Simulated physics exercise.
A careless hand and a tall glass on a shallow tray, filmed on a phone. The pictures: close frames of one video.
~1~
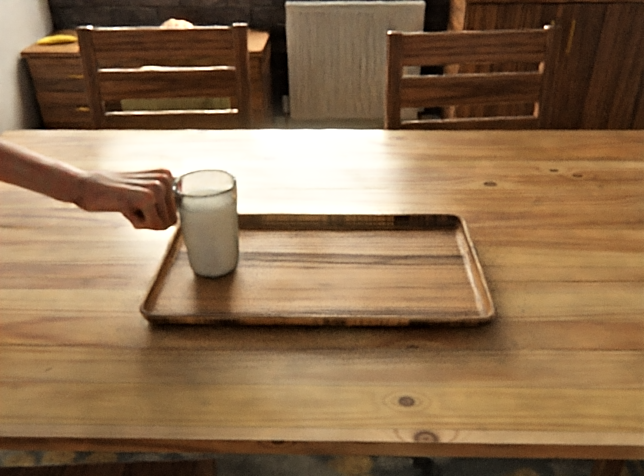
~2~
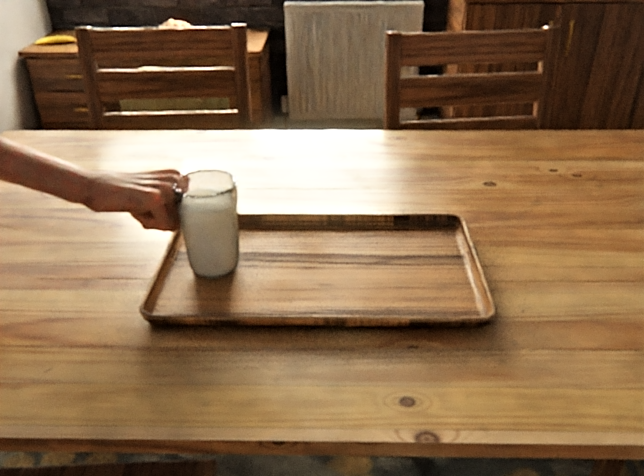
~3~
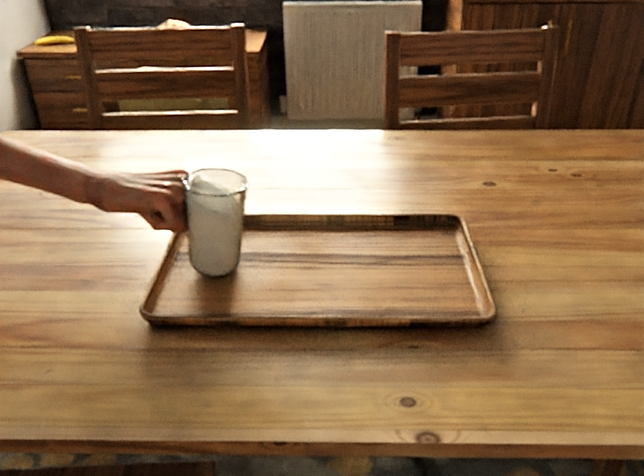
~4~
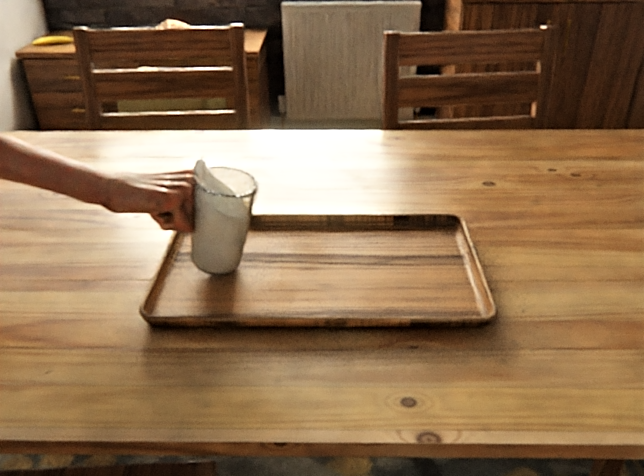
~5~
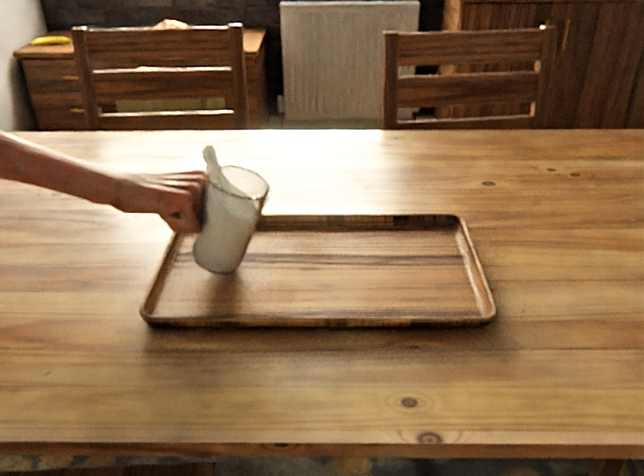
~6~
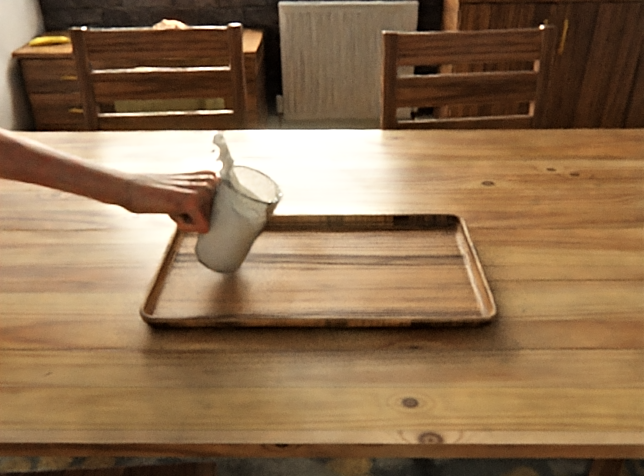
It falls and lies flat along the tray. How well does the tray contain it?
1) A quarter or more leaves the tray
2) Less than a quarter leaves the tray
Answer: 1.
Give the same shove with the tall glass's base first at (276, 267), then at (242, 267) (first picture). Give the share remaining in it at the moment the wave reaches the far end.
Around 70 percent for the first placement and around 60 percent for the second.
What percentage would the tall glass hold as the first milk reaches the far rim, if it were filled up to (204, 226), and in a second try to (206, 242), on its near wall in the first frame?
First level: 50 per cent; second level: 50 per cent.
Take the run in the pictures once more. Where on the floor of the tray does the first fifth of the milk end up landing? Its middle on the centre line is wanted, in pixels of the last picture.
At about (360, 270).
A moment on, the tall glass lies on its side and 94 per cent is in the glass, 0 on the tray and 6 above or beyond its rim.
Next, the tall glass lies on its side and 49 per cent is in the glass, 37 on the tray and 14 above or beyond its rim.
Then the tall glass lies on its side and 26 per cent is in the glass, 50 on the tray and 24 above or beyond its rim.
Later the tall glass lies on its side and 14 per cent is in the glass, 40 on the tray and 47 above or beyond its rim.
Finally, 55 per cent is held by tray and glass, 45 is off the tray.
